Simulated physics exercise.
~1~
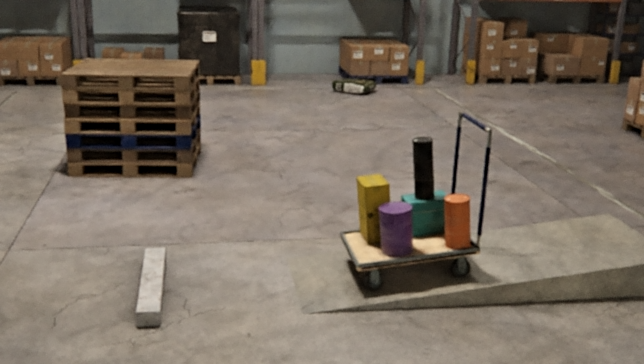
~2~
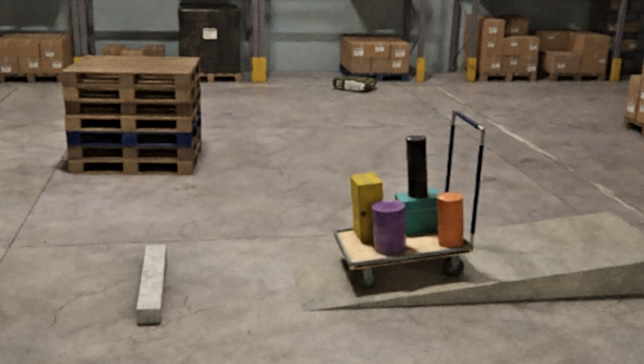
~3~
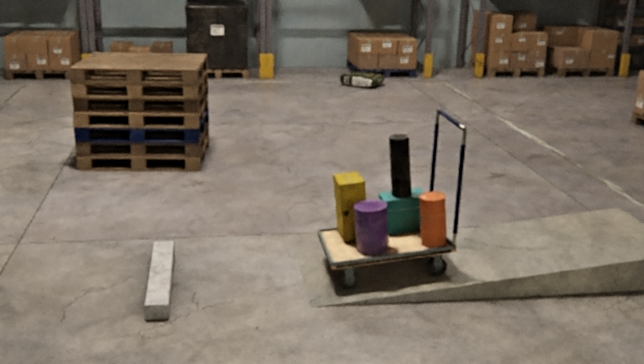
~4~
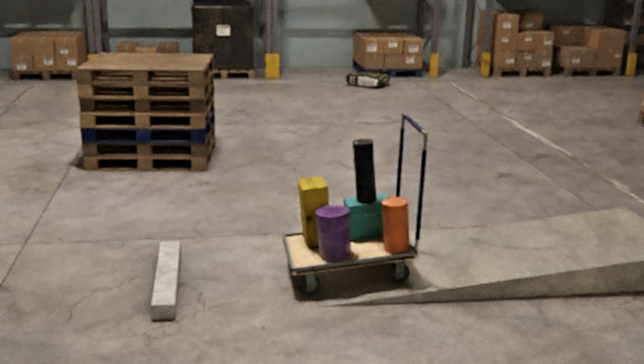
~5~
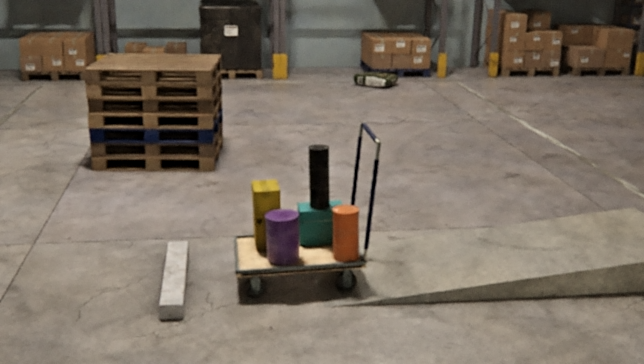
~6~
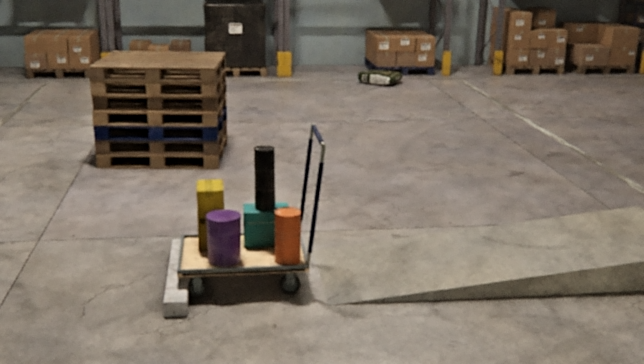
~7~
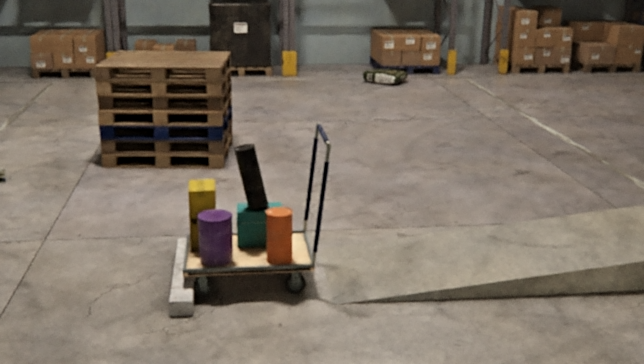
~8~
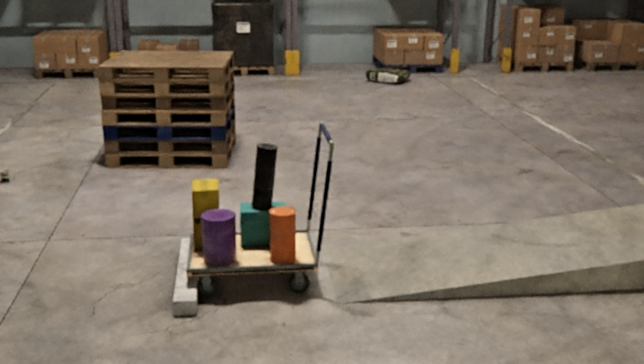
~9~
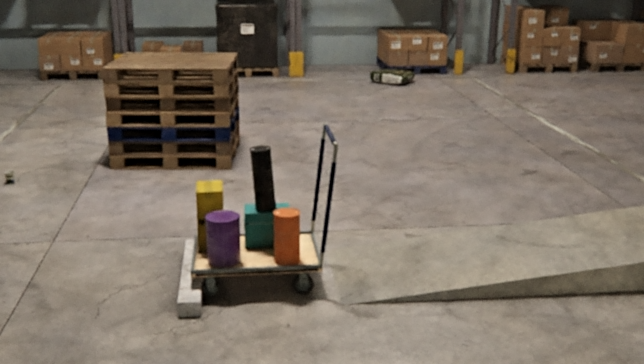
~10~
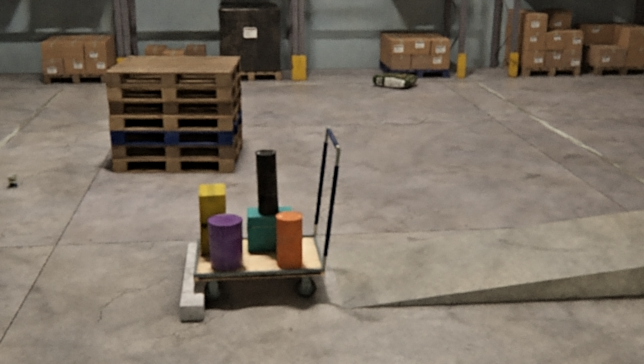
A flat trolley carrying five loose pieces rolled left off a ramp and stopped against a kerb, where the tall black canister on the turquoise toolbox tipped left, then rocked back upright, leaving everything standing on board.
